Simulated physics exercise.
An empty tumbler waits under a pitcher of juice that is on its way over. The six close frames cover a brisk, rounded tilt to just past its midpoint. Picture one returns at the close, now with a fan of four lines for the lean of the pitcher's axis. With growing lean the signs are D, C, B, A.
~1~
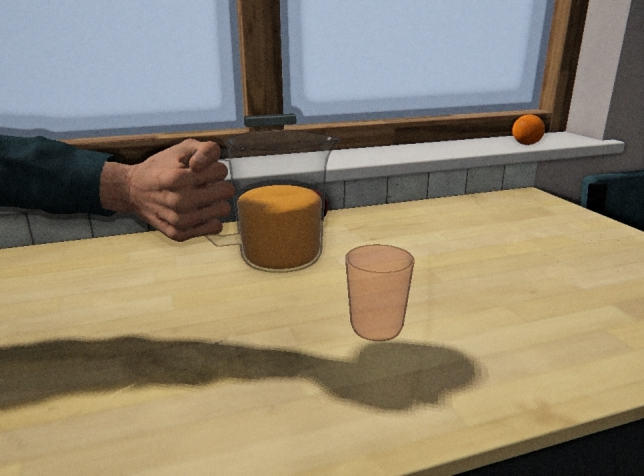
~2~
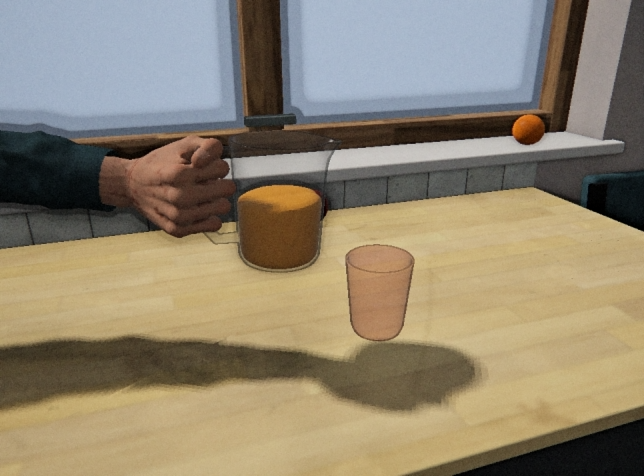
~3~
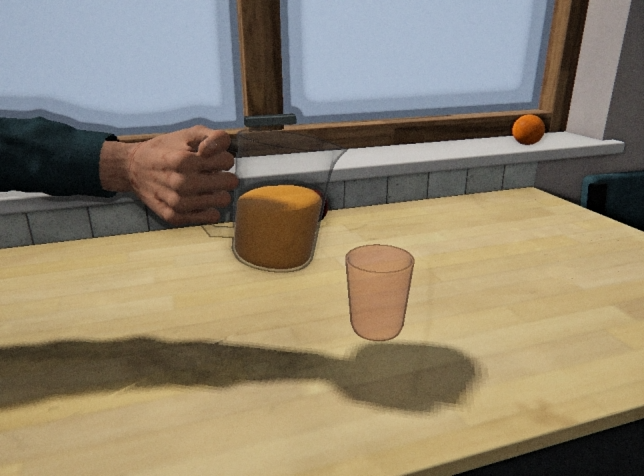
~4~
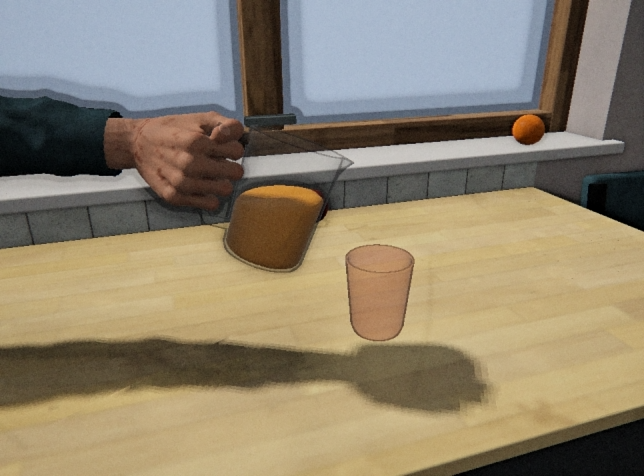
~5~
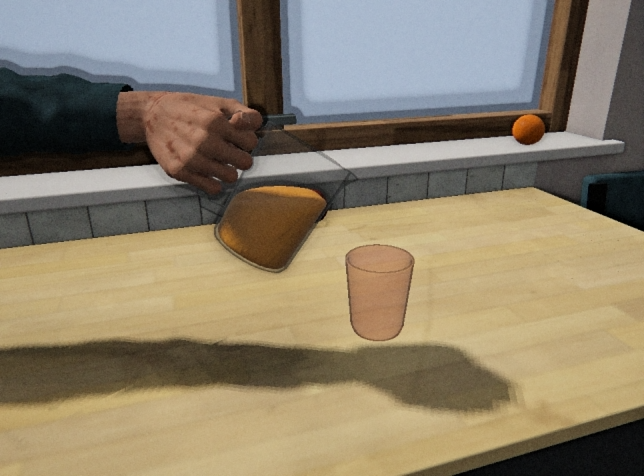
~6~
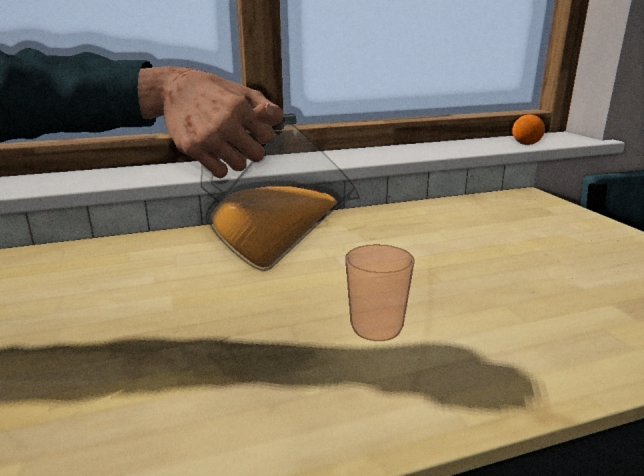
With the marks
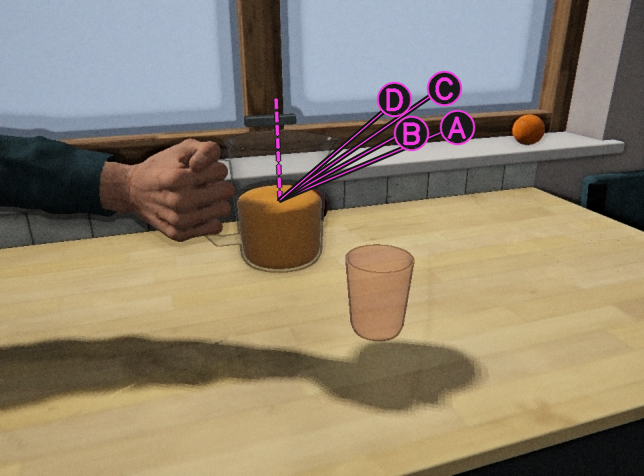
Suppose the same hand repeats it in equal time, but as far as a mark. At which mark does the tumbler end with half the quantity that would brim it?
Mark A.
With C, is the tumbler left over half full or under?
Under half.
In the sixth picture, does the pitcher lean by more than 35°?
Yes, it does.
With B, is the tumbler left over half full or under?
Under half.
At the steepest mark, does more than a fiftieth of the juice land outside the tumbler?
No.
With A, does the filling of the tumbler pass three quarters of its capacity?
No, it does not.
In magenta, A at (440, 132); B at (394, 137); C at (429, 96); D at (382, 112).
If A is chosen, the tumbler ends with about 49 % of what it can hold.
If B is chosen, the tumbler ends with about 31 % of what it can hold.
If C is chosen, the tumbler ends with about 16 % of what it can hold.
If D is chosen, the tumbler ends with about 5 % of what it can hold.
